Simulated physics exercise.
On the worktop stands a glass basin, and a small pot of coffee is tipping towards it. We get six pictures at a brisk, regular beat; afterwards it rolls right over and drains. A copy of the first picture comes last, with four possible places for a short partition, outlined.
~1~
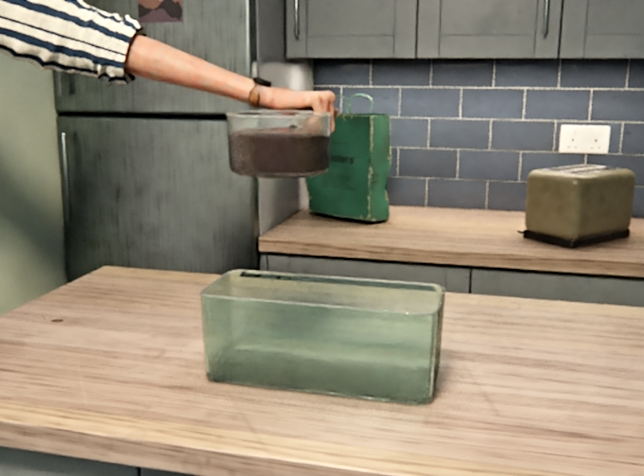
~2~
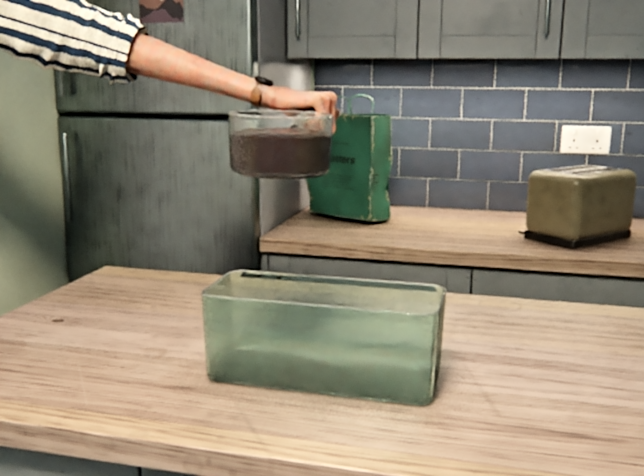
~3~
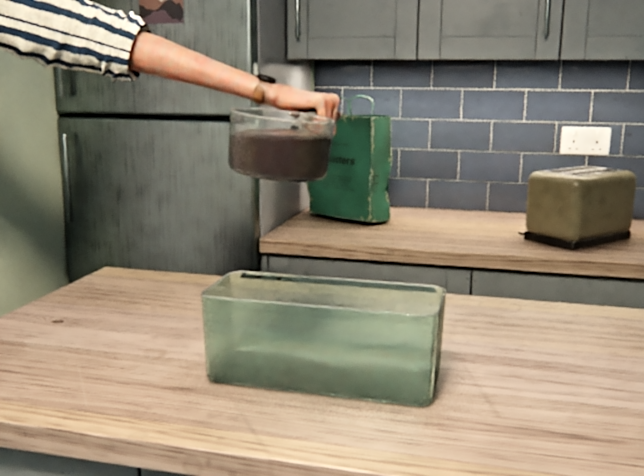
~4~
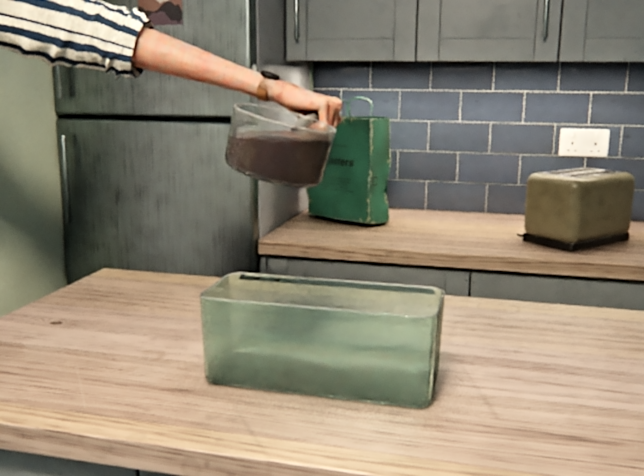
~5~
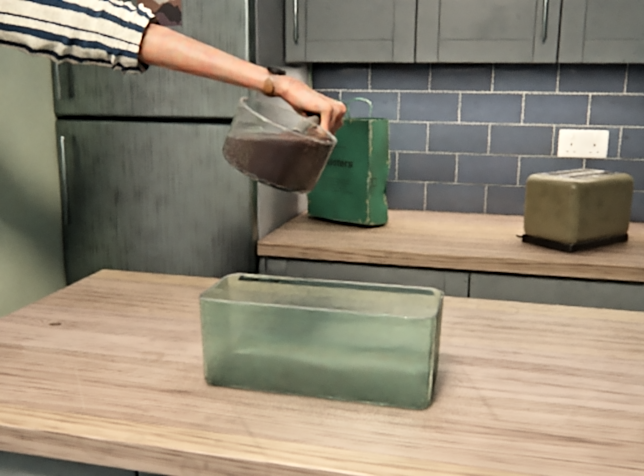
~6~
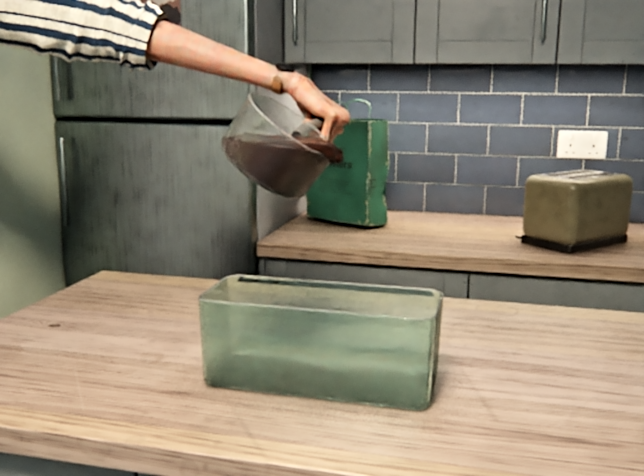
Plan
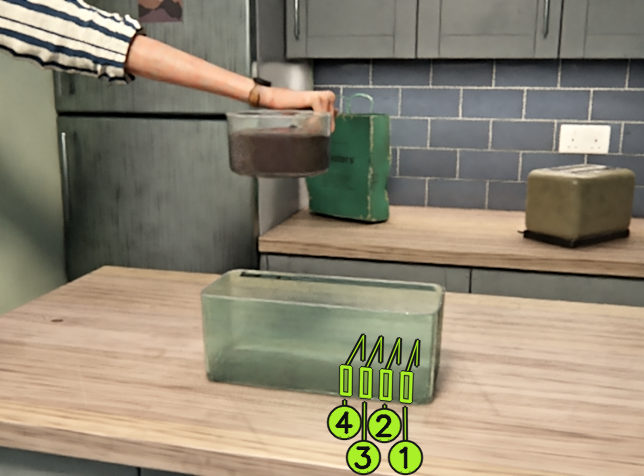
In a kitchen, a hand holding a clear pot of coffee above a glass basin, gradually tilting it rightward to its lip.
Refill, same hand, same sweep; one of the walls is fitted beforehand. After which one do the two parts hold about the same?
The answer is place 3.
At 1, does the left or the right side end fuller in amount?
The left one.
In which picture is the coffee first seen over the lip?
Picture 6.
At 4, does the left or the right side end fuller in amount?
More ends on the right.
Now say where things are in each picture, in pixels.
The first picture shows upright, lip at (328, 114); basin from (207, 378) to (433, 403); nothing has left yet.
The second picture shows upright, lip at (329, 116); nothing has left yet.
The third picture shows tipped about 6°, lip at (331, 121); nothing has left yet.
The fourth picture shows tipped about 14°, lip at (333, 130); nothing has left yet.
The fifth picture shows tipped about 24°, lip at (334, 142); nothing has left yet.
The sixth picture shows tipped about 36°, lip at (333, 155); coffee is over the lip, down to (335, 161).
In lime, 1 at (405, 407); 2 at (384, 405); 3 at (364, 402); 4 at (344, 400).
Choosing 1, about 92 % ends left of the wall and 6 % right of it.
Choosing 2, about 71 % ends left of the wall and 28 % right of it.
Choosing 3, about 45 % ends left of the wall and 54 % right of it.
Choosing 4, about 23 % ends left of the wall and 76 % right of it.
